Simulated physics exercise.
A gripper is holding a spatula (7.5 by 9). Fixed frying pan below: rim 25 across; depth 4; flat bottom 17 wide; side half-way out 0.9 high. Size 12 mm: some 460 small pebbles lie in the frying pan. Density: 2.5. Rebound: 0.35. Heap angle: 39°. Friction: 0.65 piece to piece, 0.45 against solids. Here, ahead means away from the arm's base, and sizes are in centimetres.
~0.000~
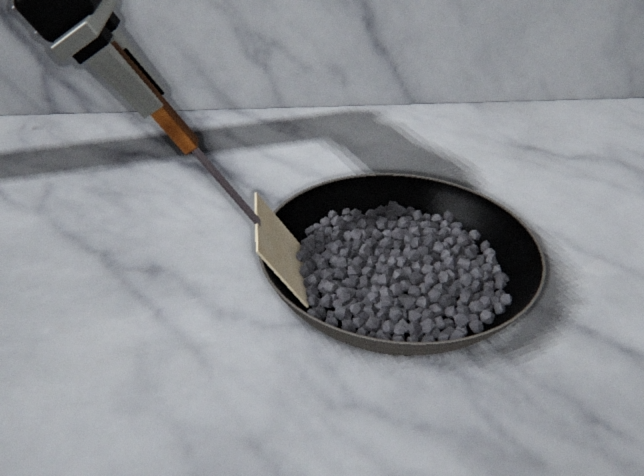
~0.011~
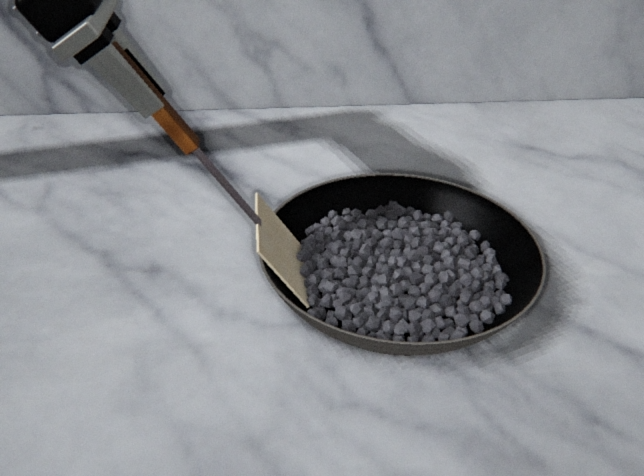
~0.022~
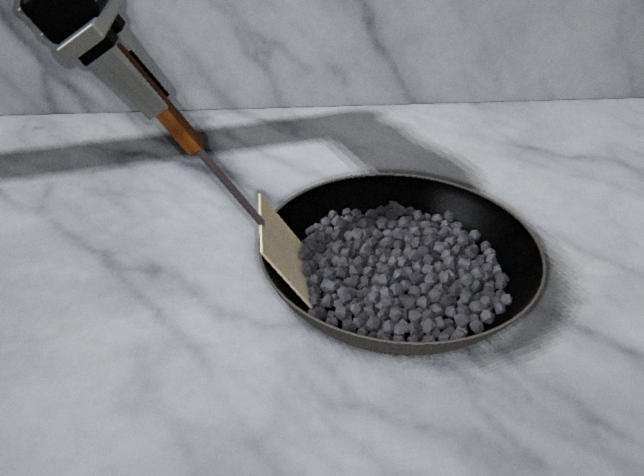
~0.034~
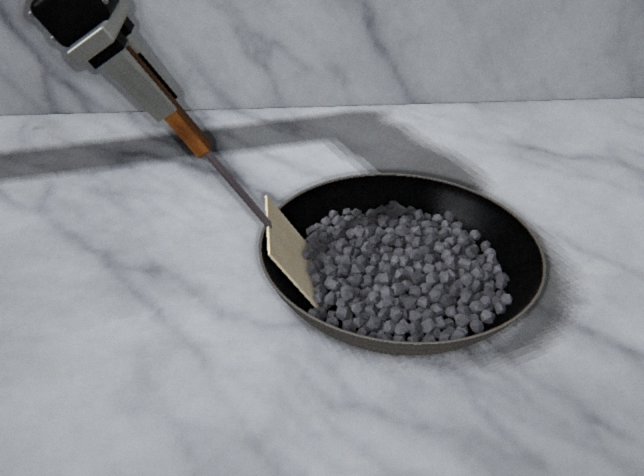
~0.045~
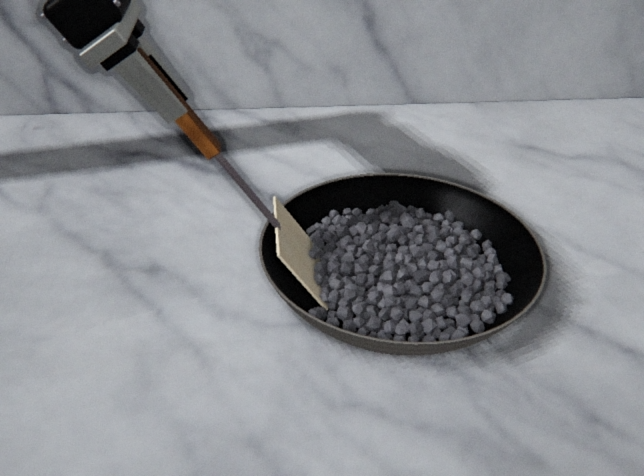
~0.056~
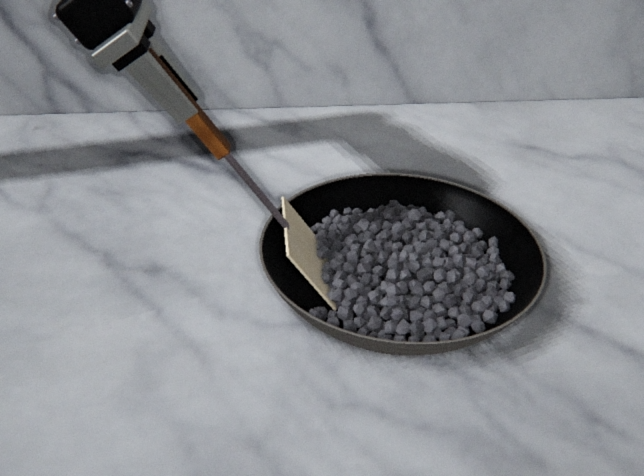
A gripper-held spatula easing slightly rightward into a dark frying pan of small grey pebbles, nudging the heap's left edge.
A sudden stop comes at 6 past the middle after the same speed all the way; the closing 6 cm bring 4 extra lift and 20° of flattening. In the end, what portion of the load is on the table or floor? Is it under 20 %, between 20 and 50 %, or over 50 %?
It is under 20 %.
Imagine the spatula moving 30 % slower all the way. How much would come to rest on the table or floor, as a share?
Roughly 5 per cent, I'd say.
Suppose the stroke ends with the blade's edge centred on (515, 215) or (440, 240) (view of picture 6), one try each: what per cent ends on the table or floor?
I'd say some 40 per cent, then some 0 per cent.
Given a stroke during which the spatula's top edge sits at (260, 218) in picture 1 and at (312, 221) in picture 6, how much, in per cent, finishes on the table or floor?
Some 20 percent ends up on the table or floor.
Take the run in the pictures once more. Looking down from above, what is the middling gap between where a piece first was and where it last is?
Somewhere about 5 centimetres, I'd say.
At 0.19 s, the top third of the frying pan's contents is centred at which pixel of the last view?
Near (481, 238).
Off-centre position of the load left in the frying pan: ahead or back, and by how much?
I'd say close to 5.0 cm toward the front.
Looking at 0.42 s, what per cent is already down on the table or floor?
Some 10 per cent of the load.
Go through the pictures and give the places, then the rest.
The first picture shows spatula top edge at (256, 220), sloping 57°; upper third of the load around (396, 260), from x 305 to 505, top at y 205; 455 in the frying pan.
The second picture shows spatula top edge at (257, 220), sloping 57°; upper third of the load around (396, 260), from x 305 to 505, top at y 205.
The third picture shows spatula top edge at (260, 221), sloping 57°; upper third of the load around (395, 259), from x 305 to 505, top at y 205.
The fourth picture shows spatula top edge at (267, 223), sloping 57°; upper third of the load around (394, 259), from x 310 to 505, top at y 205.
The fifth picture shows spatula top edge at (276, 224), sloping 57°; upper third of the load around (397, 255), from x 310 to 505, top at y 205.
The sixth picture shows spatula top edge at (285, 224), sloping 57°; upper third of the load around (400, 253), from x 315 to 510, top at y 205; 455 in the frying pan.
After 0.12 s, sloping 57°, highest piece 6 above the table; 455 in the frying pan.
After 0.19 s, sloping 49°, highest piece 6 above the table; 453 in the frying pan, 2 on the blade or in flight.
After 0.42 s, sloping 37°, highest piece 6 above the table; 412 in the frying pan, 39 on the table or floor, 4 on the blade or in flight.
After 1.47 s, sloping 37°, highest piece 6 above the table; 407 in the frying pan, 48 on the table or floor.
At rest, 407 in the frying pan, 48 on the table or floor. That is 11 % on the table or floor.
